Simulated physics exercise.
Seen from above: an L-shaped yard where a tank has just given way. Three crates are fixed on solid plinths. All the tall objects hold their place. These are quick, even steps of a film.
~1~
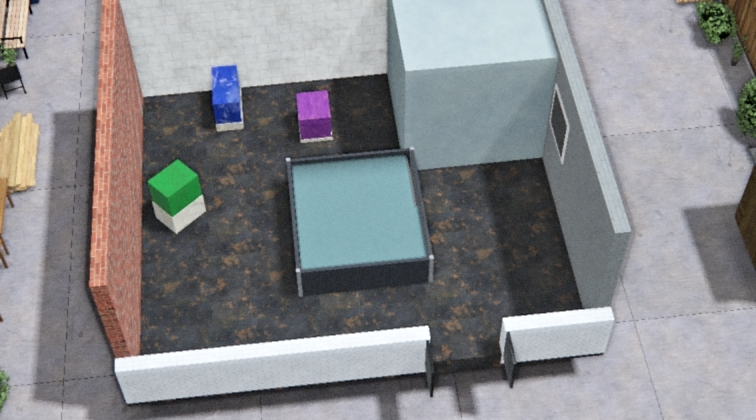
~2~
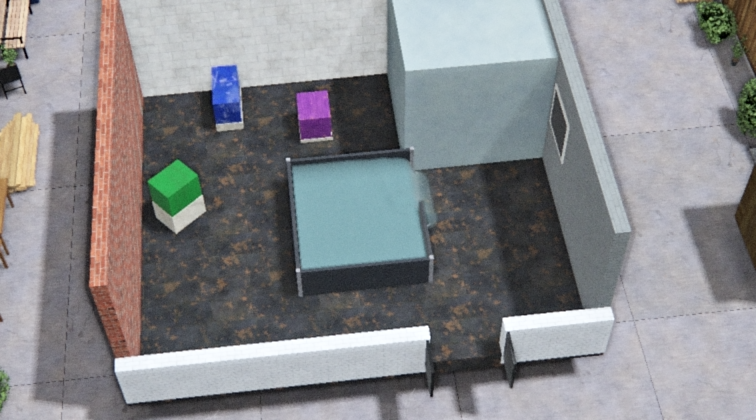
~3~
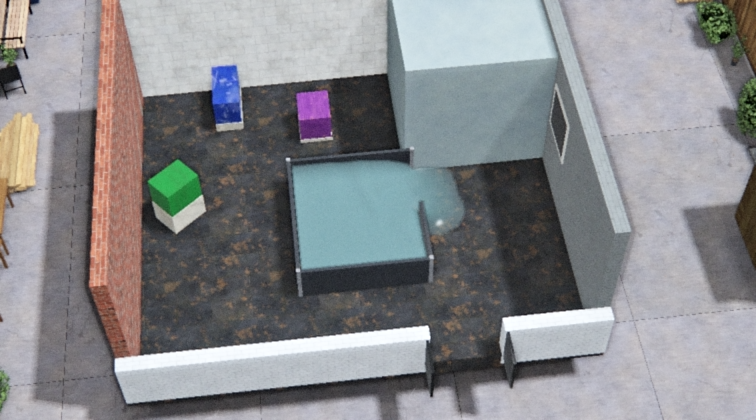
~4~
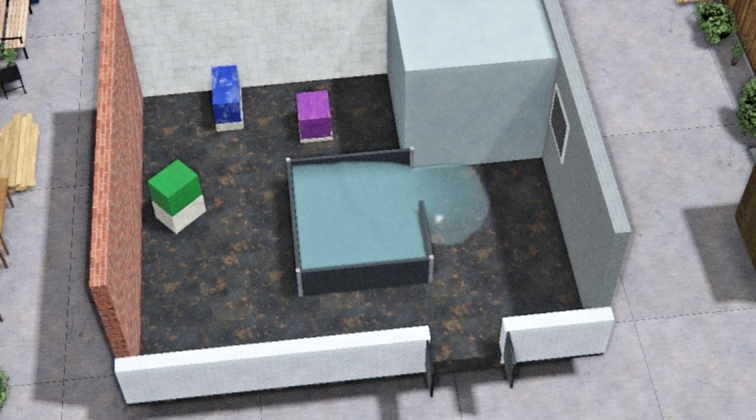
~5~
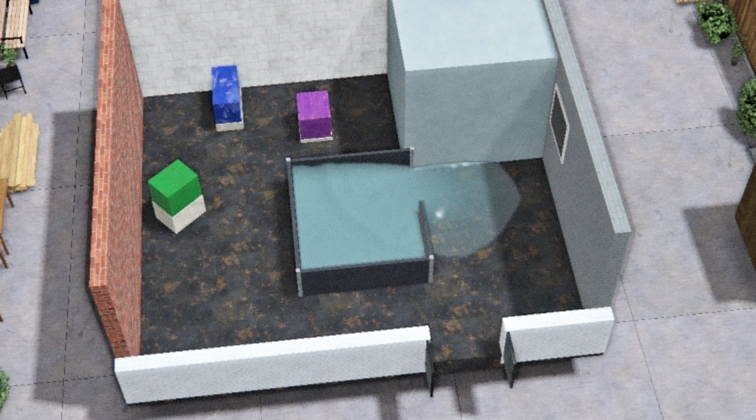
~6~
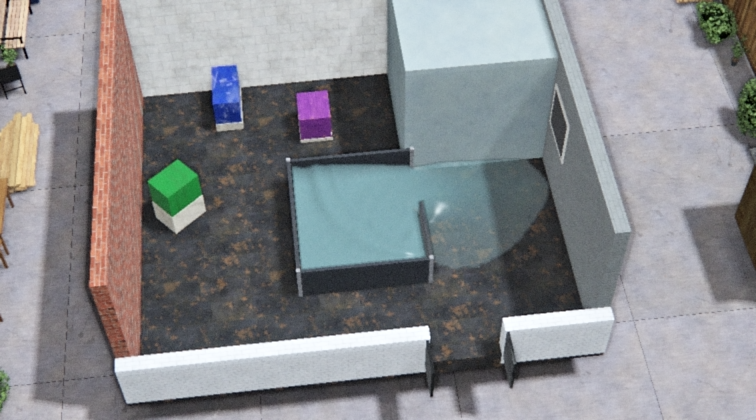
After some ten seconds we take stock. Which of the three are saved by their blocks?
One by one: The green crate stays dry; the blue crate stays dry; the purple crate stays dry.
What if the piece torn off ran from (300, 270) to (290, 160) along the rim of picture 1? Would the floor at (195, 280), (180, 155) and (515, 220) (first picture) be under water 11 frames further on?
As listed: Covered, under water, no water.
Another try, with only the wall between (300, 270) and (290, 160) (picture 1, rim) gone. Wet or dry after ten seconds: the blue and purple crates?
My reading: Blue crate takes water, purple crate is wetted.
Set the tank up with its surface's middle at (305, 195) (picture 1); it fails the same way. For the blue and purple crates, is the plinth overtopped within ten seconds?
Then: Blue is soaked; purple ends up wet.
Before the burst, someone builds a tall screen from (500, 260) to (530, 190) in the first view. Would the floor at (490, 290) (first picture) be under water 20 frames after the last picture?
There: Under water.
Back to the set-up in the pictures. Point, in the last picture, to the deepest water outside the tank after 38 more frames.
Roughly at (558, 325).
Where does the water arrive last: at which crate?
I say the blue-painted one.
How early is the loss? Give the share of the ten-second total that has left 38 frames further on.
Some 50 per cent.
A moment on, water covers 15 % of the floor; the green crate not reached, the blue crate not reached, the purple crate not reached.
Next, water covers 15 % of the floor; the green crate not reached, the blue crate not reached, the purple crate not reached.
Then, water covers 30 % of the floor; the green crate not reached, the blue crate not reached, the purple crate water round its plinth.
Later, water covers 50 % of the floor; the green crate not reached, the blue crate not reached, the purple crate water round its plinth.
In the end, water covers 80 % of the floor; the green crate stayed above the water, the blue crate stayed above the water, the purple crate stayed above the water.
